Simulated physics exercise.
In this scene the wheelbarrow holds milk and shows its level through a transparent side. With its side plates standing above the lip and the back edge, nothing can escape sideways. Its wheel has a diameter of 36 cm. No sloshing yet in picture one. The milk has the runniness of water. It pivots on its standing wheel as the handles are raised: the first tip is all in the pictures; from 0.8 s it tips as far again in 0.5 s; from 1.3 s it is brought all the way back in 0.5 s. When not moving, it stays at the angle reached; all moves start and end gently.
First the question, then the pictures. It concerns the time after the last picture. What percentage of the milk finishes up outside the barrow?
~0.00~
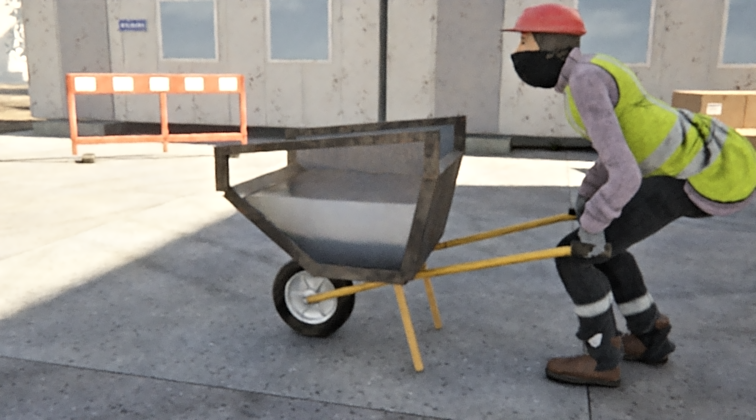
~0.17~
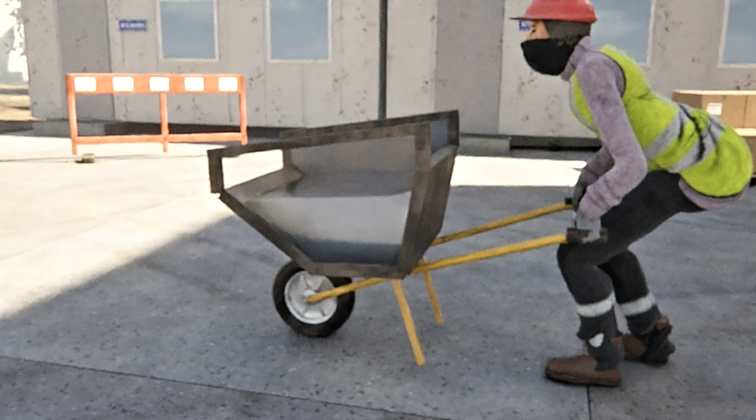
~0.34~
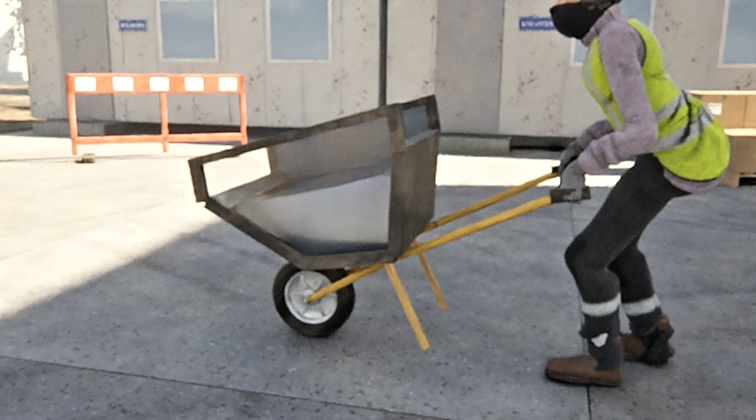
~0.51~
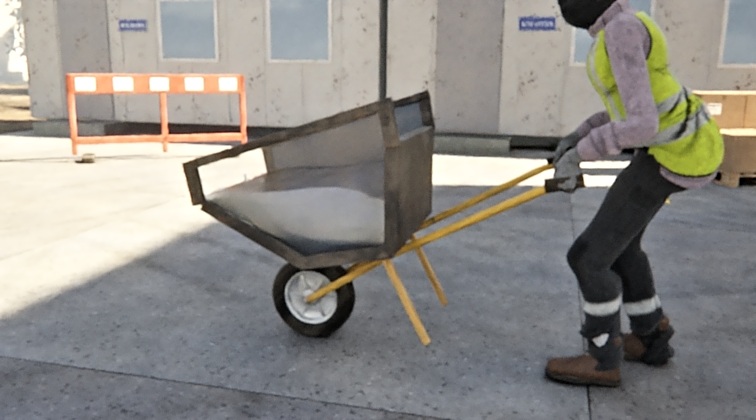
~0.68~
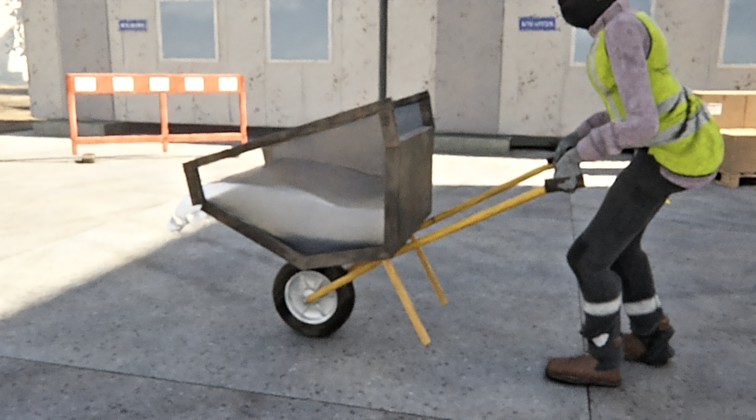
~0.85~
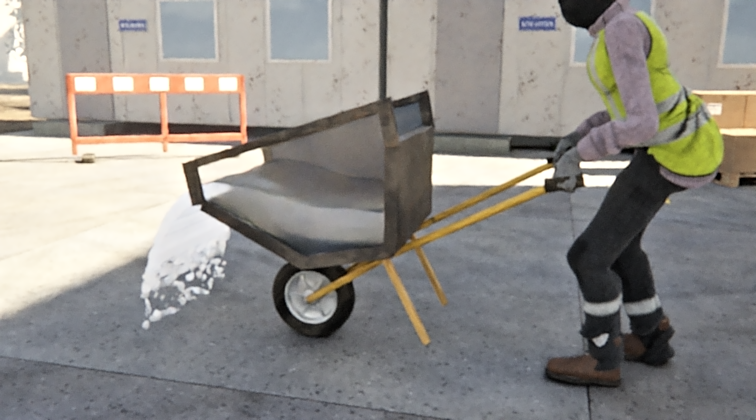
About 56 per cent.
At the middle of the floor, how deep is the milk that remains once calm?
About 14 centimetres.
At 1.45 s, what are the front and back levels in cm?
Level, front = 18 cm; level, back = 6 cm.
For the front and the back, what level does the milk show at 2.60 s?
The front reads 12 cm and the back reads 10 cm.
Then, 1.45 s in, the barrow is at 20° forwards, the surface stands 19 cm on the front, 5 cm on the back; the loss stands at 29 per cent, over the front.
Then, 2.05 s in, the surface stands 7 cm on the front, 26 cm on the back; the loss stands at 52 per cent, over the front.
Then, 2.60 s in, the surface stands 12 cm on the front, 9 cm on the back; the loss stands at 54 per cent, over the front.
Then, 4.68 s in, the loss stands at 56 per cent, over the front, 44 of 79 litres.
